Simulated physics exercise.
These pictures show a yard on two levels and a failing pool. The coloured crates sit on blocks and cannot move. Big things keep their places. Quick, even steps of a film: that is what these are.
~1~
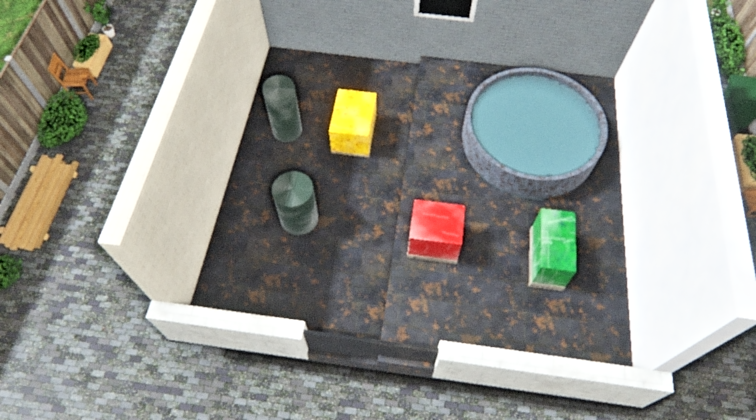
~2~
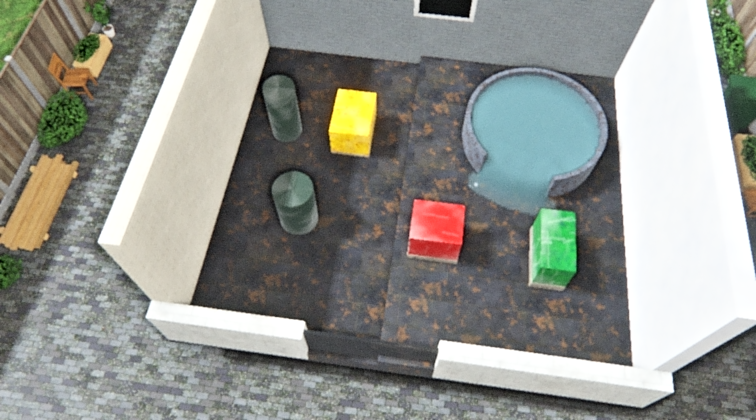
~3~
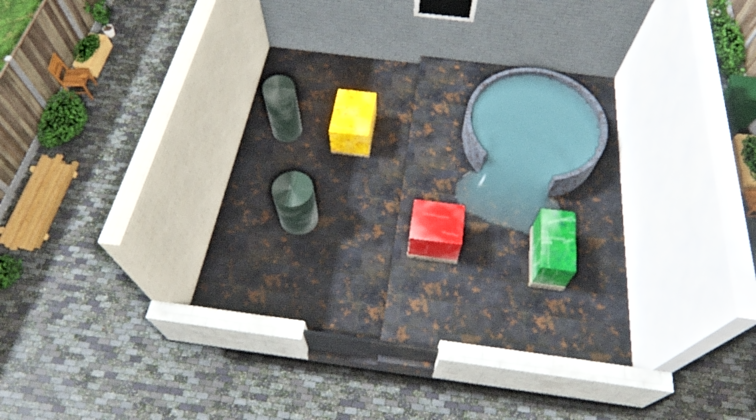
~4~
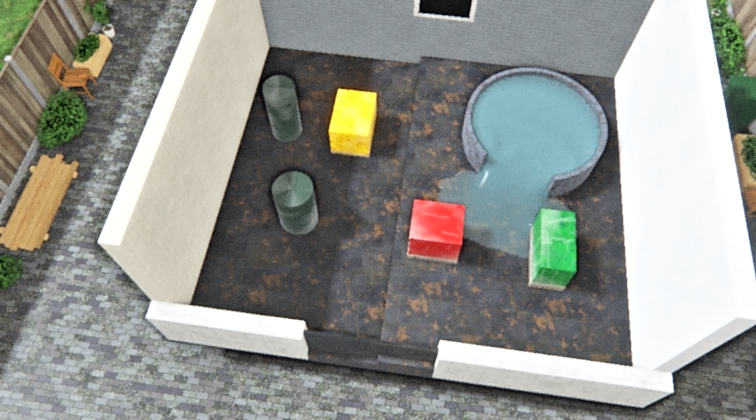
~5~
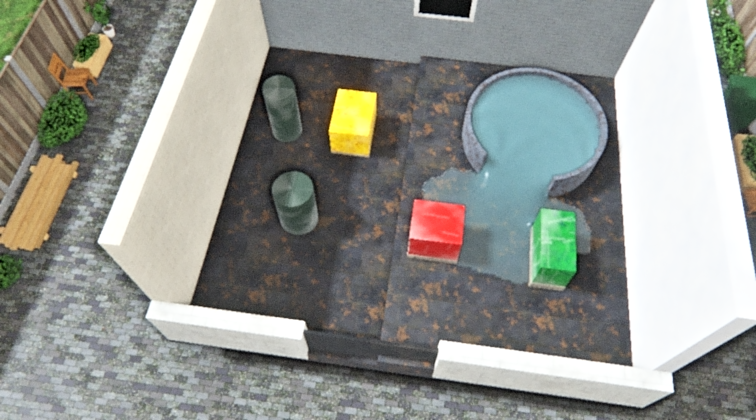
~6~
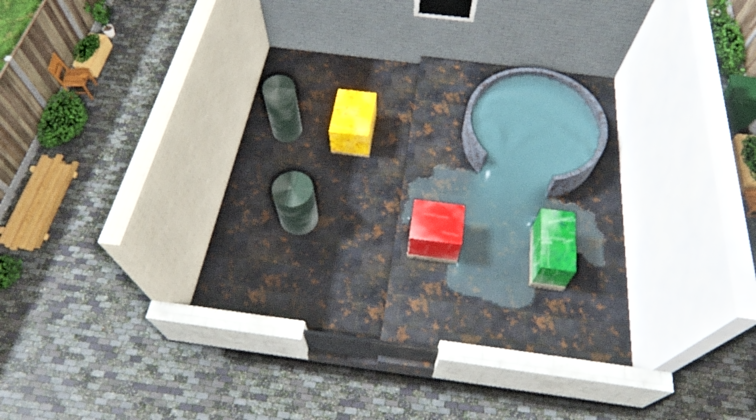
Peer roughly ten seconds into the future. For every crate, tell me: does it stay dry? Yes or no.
Here is how it goes: The yellow crate, no, it gets wet; the green crate, no, it gets wet; the red crate, no, it gets wet.
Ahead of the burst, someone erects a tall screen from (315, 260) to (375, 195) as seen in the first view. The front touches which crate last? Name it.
Crate marked yellow.
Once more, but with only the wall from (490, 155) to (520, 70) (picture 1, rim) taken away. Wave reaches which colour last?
Last in line is the green crate.
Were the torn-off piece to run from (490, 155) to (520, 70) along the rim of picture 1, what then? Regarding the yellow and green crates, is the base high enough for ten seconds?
Yellow: Overtopped; green: Not reached.
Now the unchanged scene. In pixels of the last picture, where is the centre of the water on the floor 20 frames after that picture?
My pick is pixel (489, 222).
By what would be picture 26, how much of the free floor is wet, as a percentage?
Roughly 60 %.
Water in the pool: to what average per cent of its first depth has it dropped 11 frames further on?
Roughly 54 per cent.
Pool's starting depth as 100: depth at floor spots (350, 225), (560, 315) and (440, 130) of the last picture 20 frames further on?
I'd say around 2 per cent, then 8 per cent, then 0 per cent.
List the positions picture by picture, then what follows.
The round pool at (535, 124) is whole and still, in the first frame.
Water pours out at (513, 185) and has run to (548, 208), in the second frame.
The front is at a hidden place, out from the gap at (512, 186), in the third frame.
The front is at a hidden place, out from the gap at (512, 186), in the fourth frame.
Water pours out at (512, 186) and has run to (459, 259), in the fifth frame.
Water pours out at (512, 186) and has run to (453, 285), in the sixth frame.
A moment on, water covers 20 % of the floor; the yellow crate not reached, the green crate water round its plinth, the red crate water round its plinth.
Next, water covers 40 % of the floor; the yellow crate not reached, the green crate water round its plinth, the red crate water round its plinth.
Then, water covers 60 % of the floor; the yellow crate water round its plinth, the green crate water round its plinth, the red crate water round its plinth.
Later, water covers 75 % of the floor; the yellow crate water round its plinth, the green crate water round its plinth, the red crate water round its plinth.
In the end, water covers 95 % of the floor; the yellow crate was topped, the green crate was topped, the red crate was topped.
